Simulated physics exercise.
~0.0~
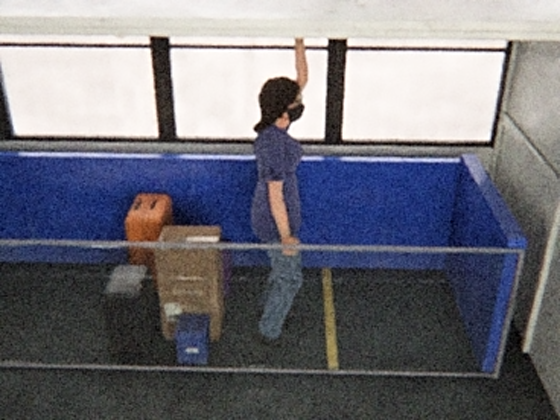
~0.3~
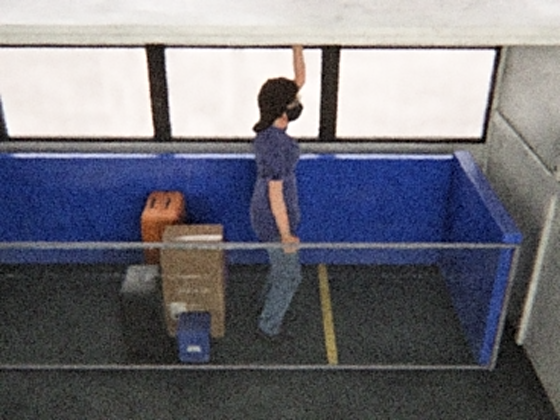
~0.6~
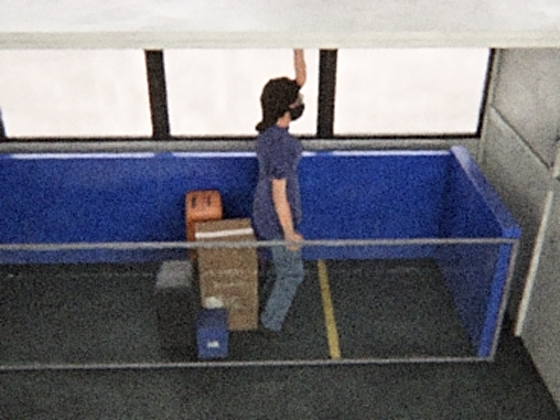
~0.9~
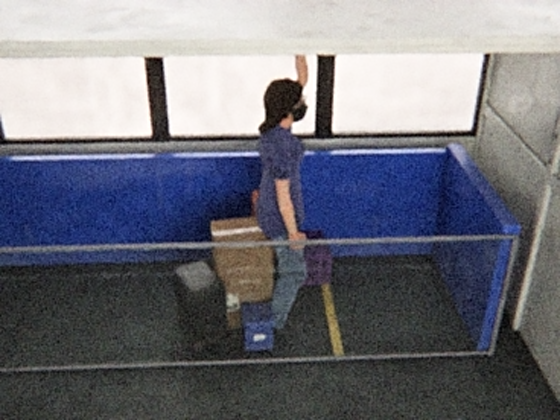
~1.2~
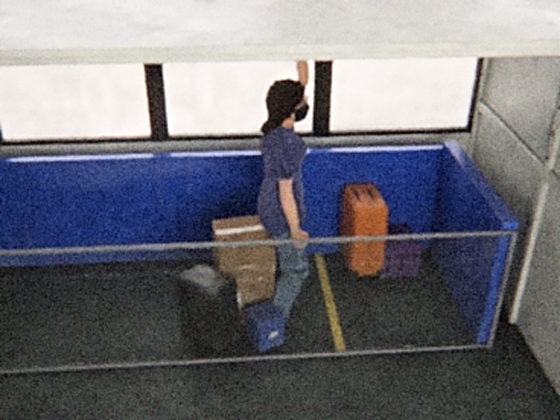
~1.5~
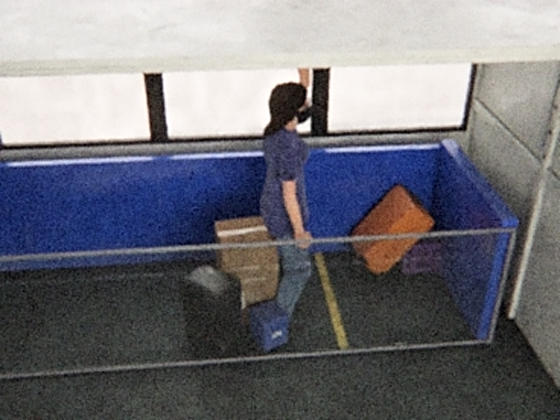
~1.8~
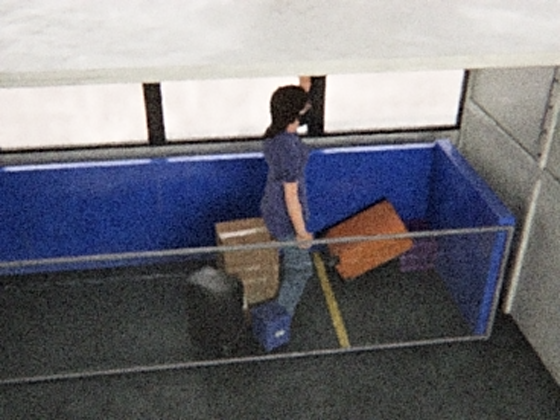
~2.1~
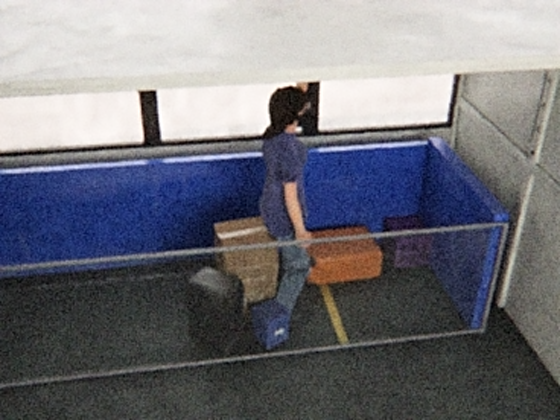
In the video, luggage and boxes slide right across a blue-walled bay around a standing person holding on overhead; an orange suitcase crosses the yellow line with a purple crate, tips over and ends on its side, while the others stop short of the line.
